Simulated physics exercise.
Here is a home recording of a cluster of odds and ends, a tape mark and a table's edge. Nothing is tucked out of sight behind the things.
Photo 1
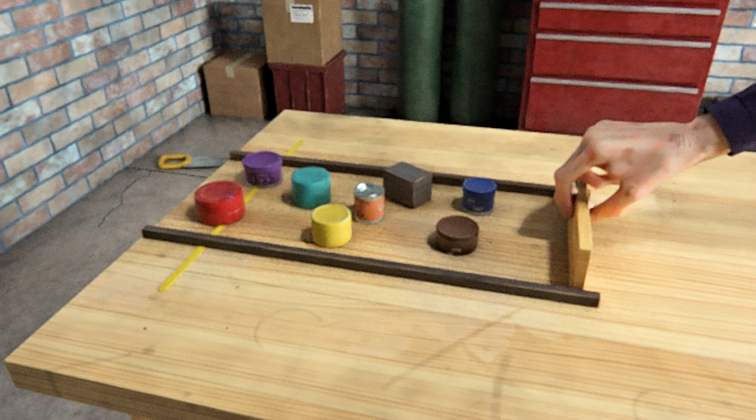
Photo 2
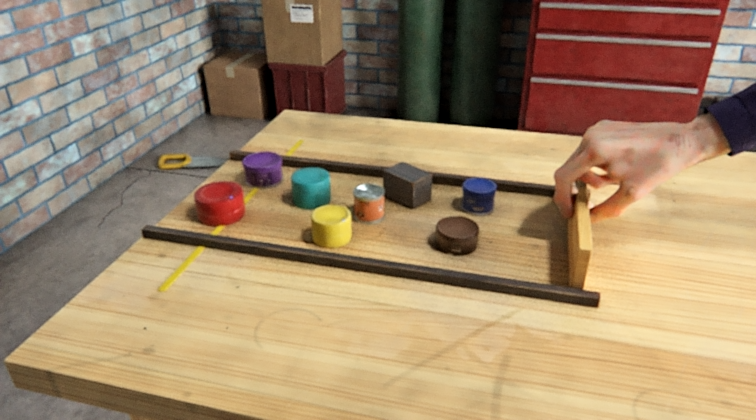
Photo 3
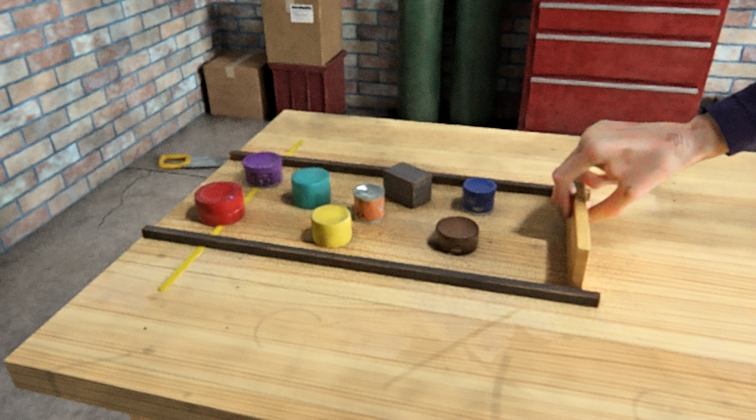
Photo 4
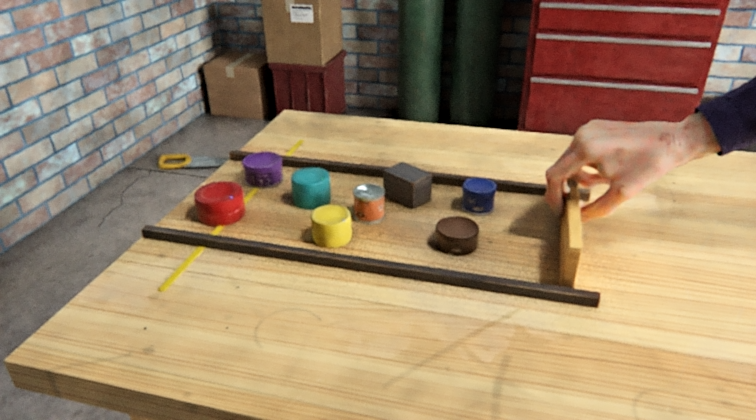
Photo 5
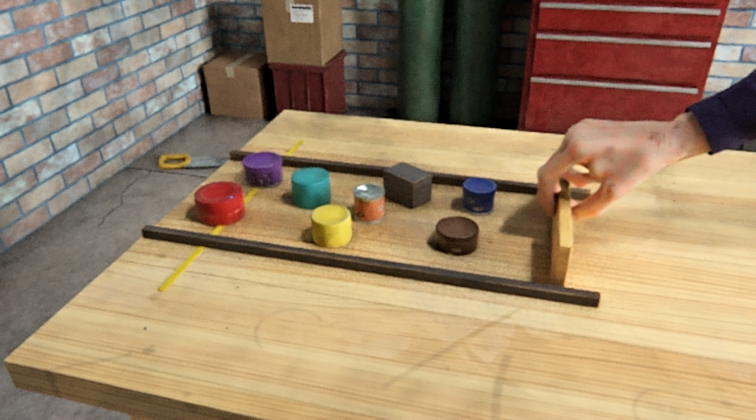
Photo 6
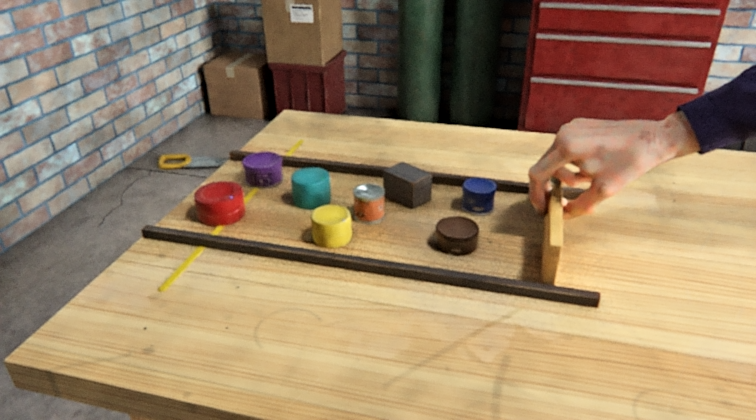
On a wooden table in a brick-walled workshop, a hand holds an upright board at the right end of two dark rails, with colourful lids, tubs and a grey block between them. The board stays still at first, then the hand slides it slightly left, while the objects between the rails stay put.
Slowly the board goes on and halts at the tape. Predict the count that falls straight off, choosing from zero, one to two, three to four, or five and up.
I predict the count lost over the end will be one or two.
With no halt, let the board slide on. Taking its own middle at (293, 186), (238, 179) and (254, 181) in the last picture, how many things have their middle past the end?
It comes out as 0, then 2, then 1.
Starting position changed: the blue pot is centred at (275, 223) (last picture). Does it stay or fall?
Observed: The blue pot stays in place.
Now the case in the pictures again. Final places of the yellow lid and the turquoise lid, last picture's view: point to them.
Final centres, in order: Near (198, 218), near (214, 174).
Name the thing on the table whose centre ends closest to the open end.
Red lid.
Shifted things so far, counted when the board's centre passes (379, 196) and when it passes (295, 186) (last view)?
5, then 7.
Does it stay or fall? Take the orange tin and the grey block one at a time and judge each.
First, the orange tin keeps its place; then the grey block keeps its place.
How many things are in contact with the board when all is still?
Contact count: 4.
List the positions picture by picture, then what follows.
In the first picture, red lid (220, 203); purple tin (263, 170); turquoise lid (311, 188); board (578, 221); tape (247, 199).
In the second picture, purple tin (263, 170); grey block (407, 185).
In the third picture, turquoise lid (311, 188); yellow lid (332, 226).
In the fourth picture, red lid (220, 203); blue pot (479, 197).
In the fifth picture, purple tin (263, 170); brown tub (457, 235).
In the sixth picture, red lid (220, 203); purple tin (263, 170); turquoise lid (311, 188); board (552, 218); tape (247, 199).
Soon after, none off yet; red lid at rest near (220, 203); purple tin at rest near (263, 170); turquoise lid at rest near (311, 188).
In the end, the number that fall off is one or two; gone, purple tin.
